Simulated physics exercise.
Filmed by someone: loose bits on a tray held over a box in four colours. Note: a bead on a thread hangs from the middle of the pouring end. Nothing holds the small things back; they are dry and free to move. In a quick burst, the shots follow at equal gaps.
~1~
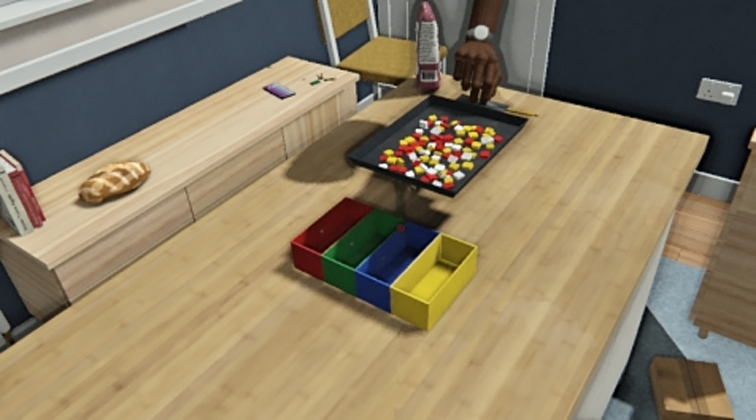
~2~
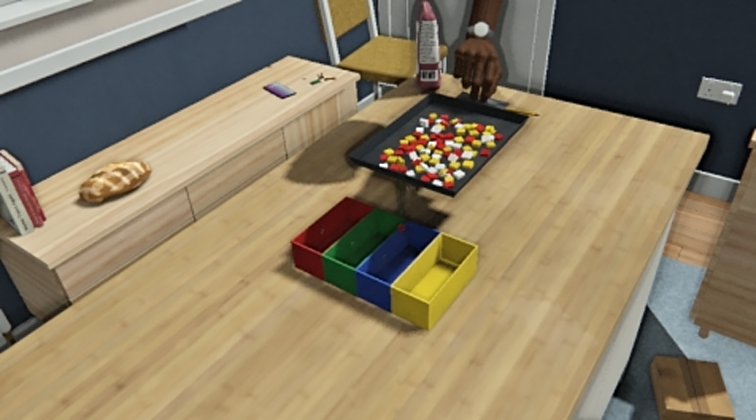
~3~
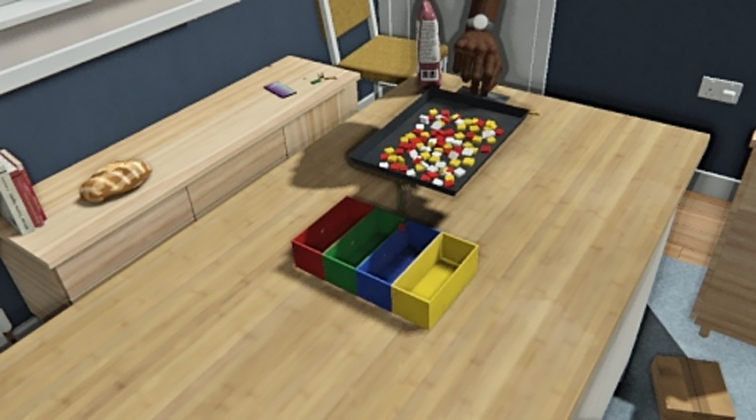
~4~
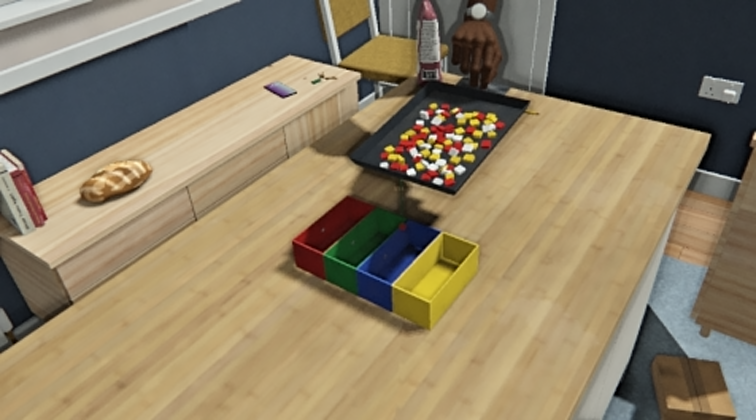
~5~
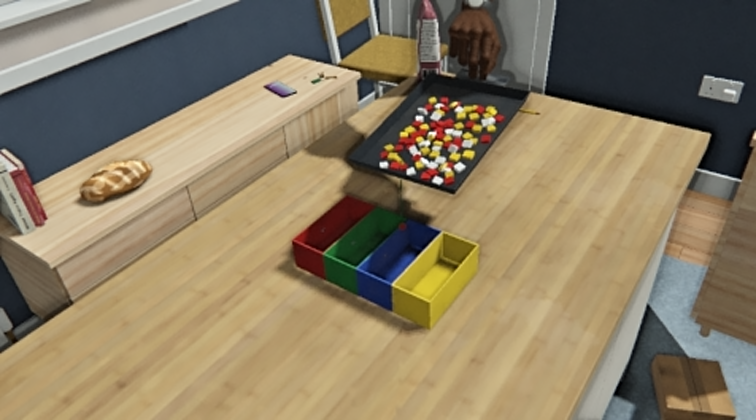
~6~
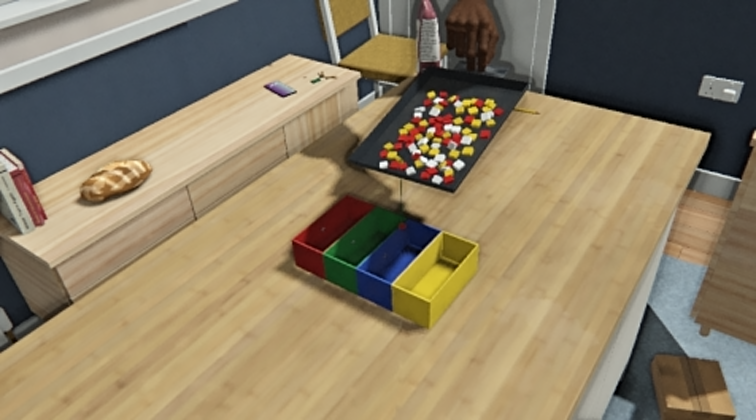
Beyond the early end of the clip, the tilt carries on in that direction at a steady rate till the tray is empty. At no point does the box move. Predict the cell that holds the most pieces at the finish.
I predict the green cell.
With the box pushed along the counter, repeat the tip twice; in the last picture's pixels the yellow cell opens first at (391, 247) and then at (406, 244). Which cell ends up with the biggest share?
That blue cell, and then the cell in blue.
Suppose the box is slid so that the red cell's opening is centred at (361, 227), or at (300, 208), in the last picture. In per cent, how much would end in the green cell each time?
30 and 20 %.
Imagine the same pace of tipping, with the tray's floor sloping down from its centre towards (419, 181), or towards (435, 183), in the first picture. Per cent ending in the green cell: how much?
First case: 10 %; second case: 0 %.
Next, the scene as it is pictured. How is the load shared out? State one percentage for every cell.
Per cell: Red at 30 %, green at 50 %, blue at 20 %, yellow at 0 %.
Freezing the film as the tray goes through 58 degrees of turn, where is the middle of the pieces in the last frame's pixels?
Roughly at (393, 161).
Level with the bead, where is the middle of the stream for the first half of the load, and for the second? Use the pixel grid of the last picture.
At about (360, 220), then at (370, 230).
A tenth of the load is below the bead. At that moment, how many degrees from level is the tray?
Roughly 80°.
Soon after the last picture, tray tipped steeply; nearly all on the tray; a stray few falling or outside the box.
A little later, tray tipped right over; a small part on the tray; about a third in the green cell; about a quarter in the red cell; a small part in the blue cell; about a quarter falling or outside the box.
Later still, tray tipped past a quarter turn; about half in the green cell; about a quarter in the red cell; about a quarter in the blue cell; a stray few in the yellow cell.
At rest, tray tipped past a quarter turn; about half in the green cell; about a quarter in the red cell; about a quarter in the blue cell; a stray few in the yellow cell.
